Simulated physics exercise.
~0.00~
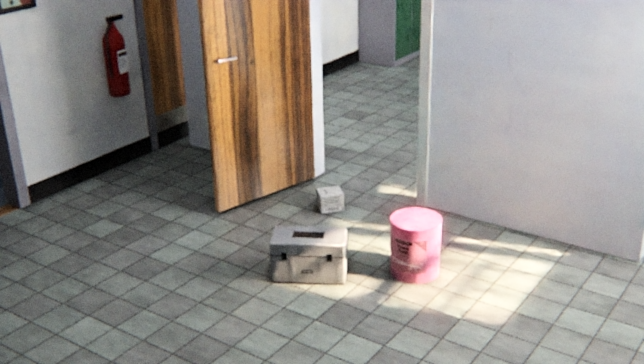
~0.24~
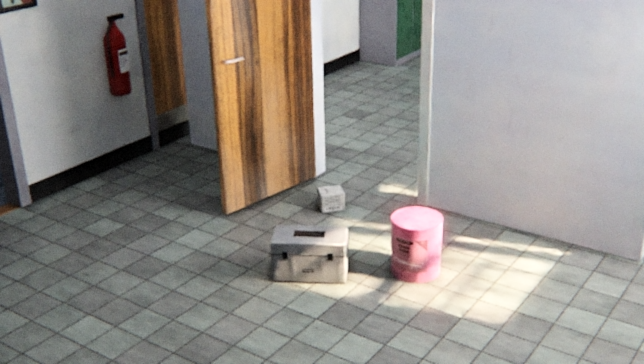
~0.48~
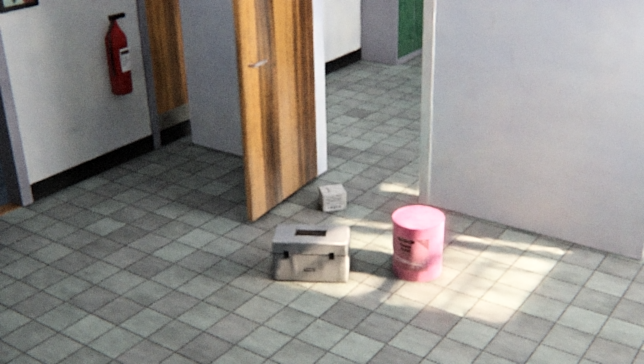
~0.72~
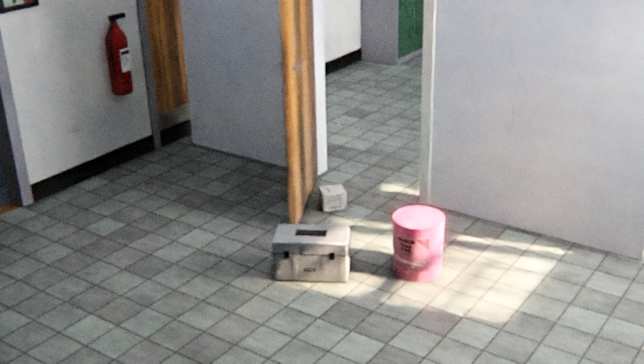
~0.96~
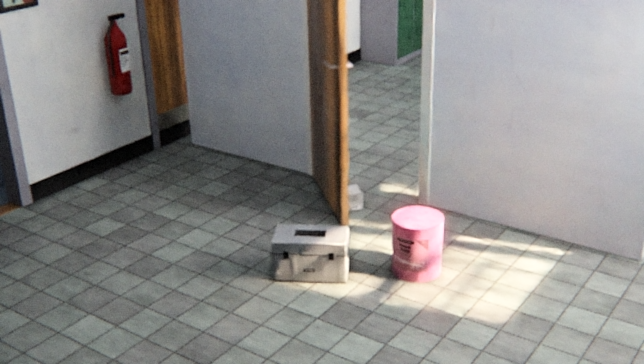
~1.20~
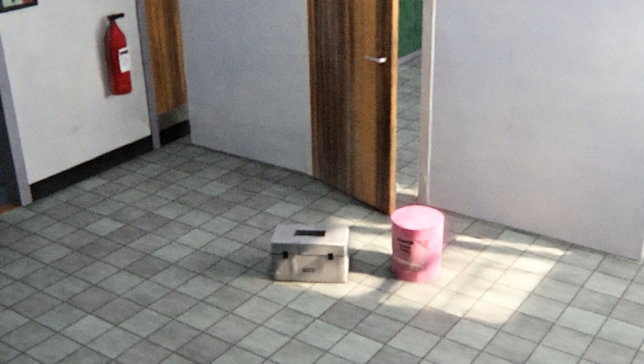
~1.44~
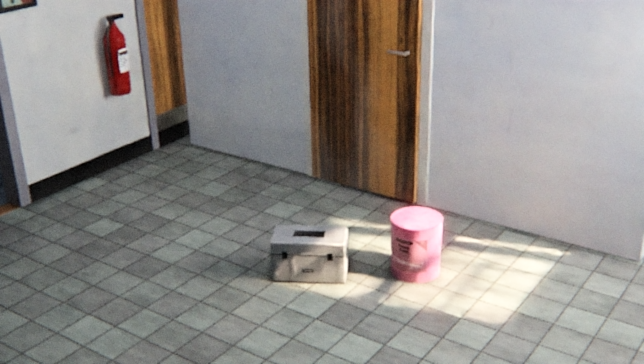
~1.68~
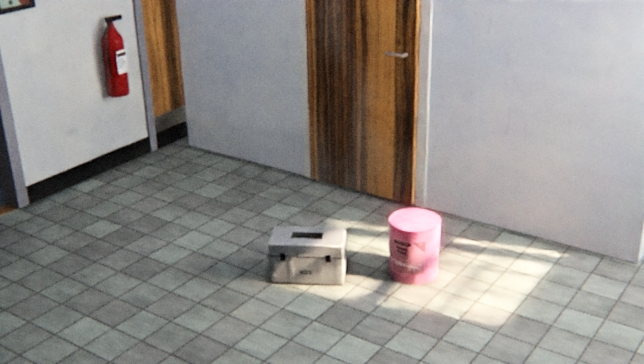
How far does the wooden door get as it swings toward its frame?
It goes all the way, reaching the frame and ending up shut, with the small white box pushed along and out of sight behind it.
